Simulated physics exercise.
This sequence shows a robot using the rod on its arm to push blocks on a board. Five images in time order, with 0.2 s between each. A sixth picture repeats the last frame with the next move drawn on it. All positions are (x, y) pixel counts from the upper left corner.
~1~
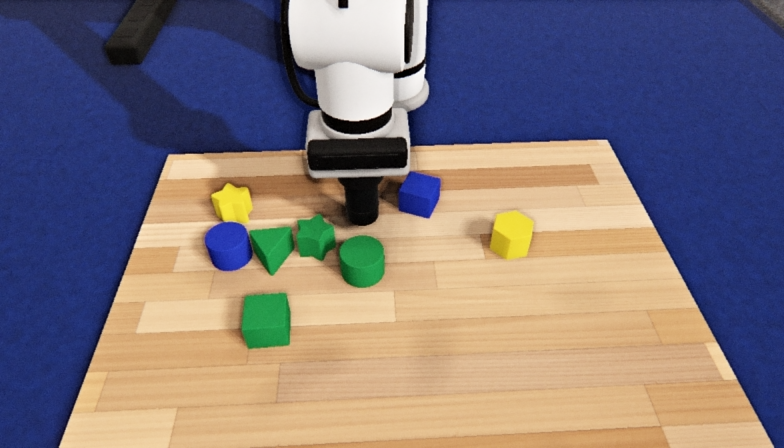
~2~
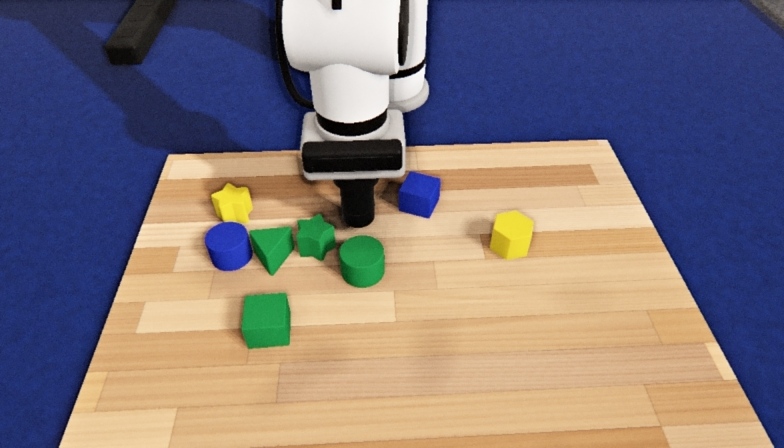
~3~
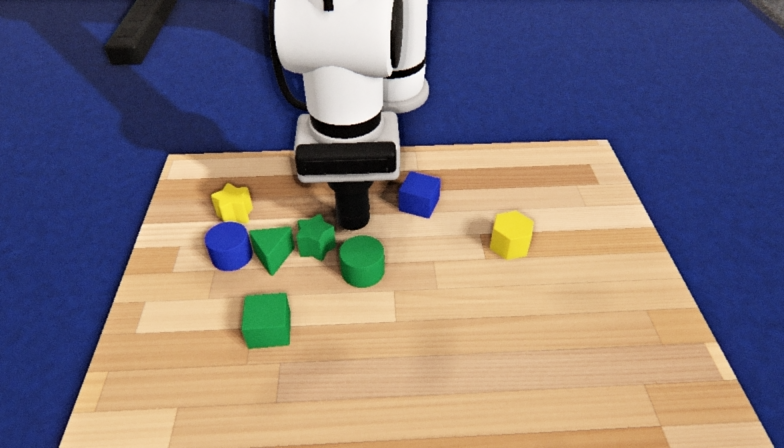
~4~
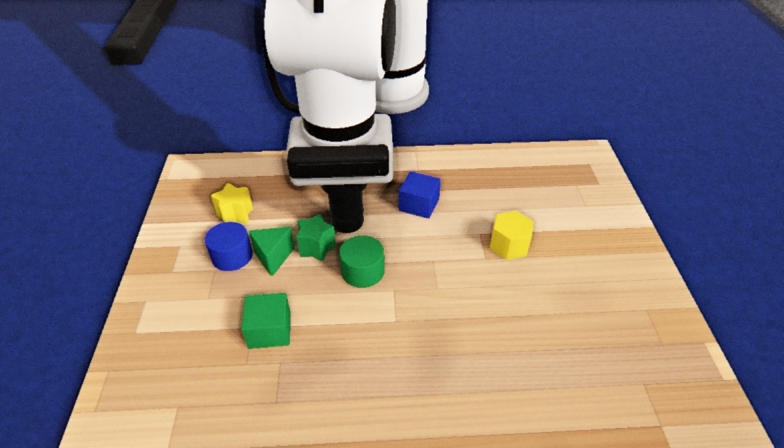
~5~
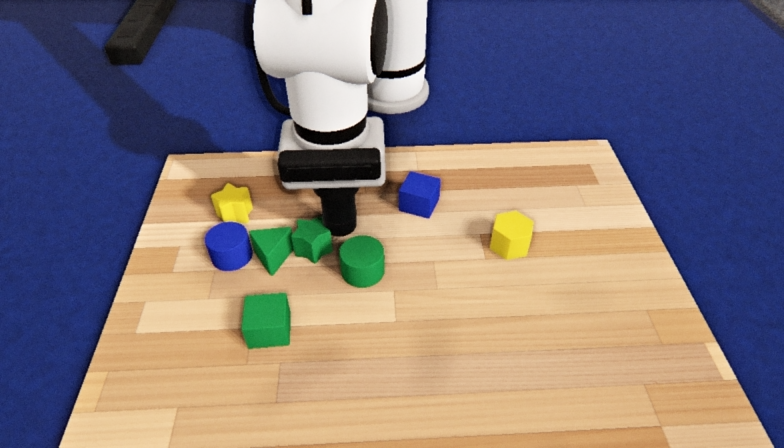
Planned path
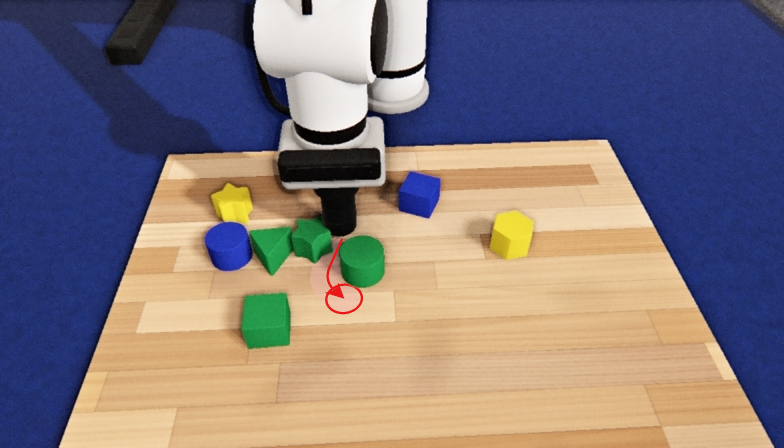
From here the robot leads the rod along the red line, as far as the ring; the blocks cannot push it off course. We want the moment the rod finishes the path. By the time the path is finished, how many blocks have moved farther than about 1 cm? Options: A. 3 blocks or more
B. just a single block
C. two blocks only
The one that fits is C, two blocks only.
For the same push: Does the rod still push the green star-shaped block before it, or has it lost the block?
Slipped off.
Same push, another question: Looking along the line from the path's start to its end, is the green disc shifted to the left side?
I expect so.
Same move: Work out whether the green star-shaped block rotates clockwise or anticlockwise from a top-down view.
Viewed from above: Clockwise.
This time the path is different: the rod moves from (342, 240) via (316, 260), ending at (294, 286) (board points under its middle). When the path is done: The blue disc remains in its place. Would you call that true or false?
The claim does not hold.
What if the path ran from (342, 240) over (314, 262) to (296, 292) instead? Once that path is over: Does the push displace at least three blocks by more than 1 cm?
Yes, that is how it ends up.
Drawn move, from (342, 240) by way of (333, 259) and (328, 280) to (344, 299).
On the path given first. Halfway along, rod at (327, 256); green star-shaped block at (294, 247), turned 30° clockwise; green disc at (363, 260).
At the end, rod at (343, 285); green triangular piece still; green star-shaped block at (294, 249), turned 40° clockwise; green disc at (384, 272).
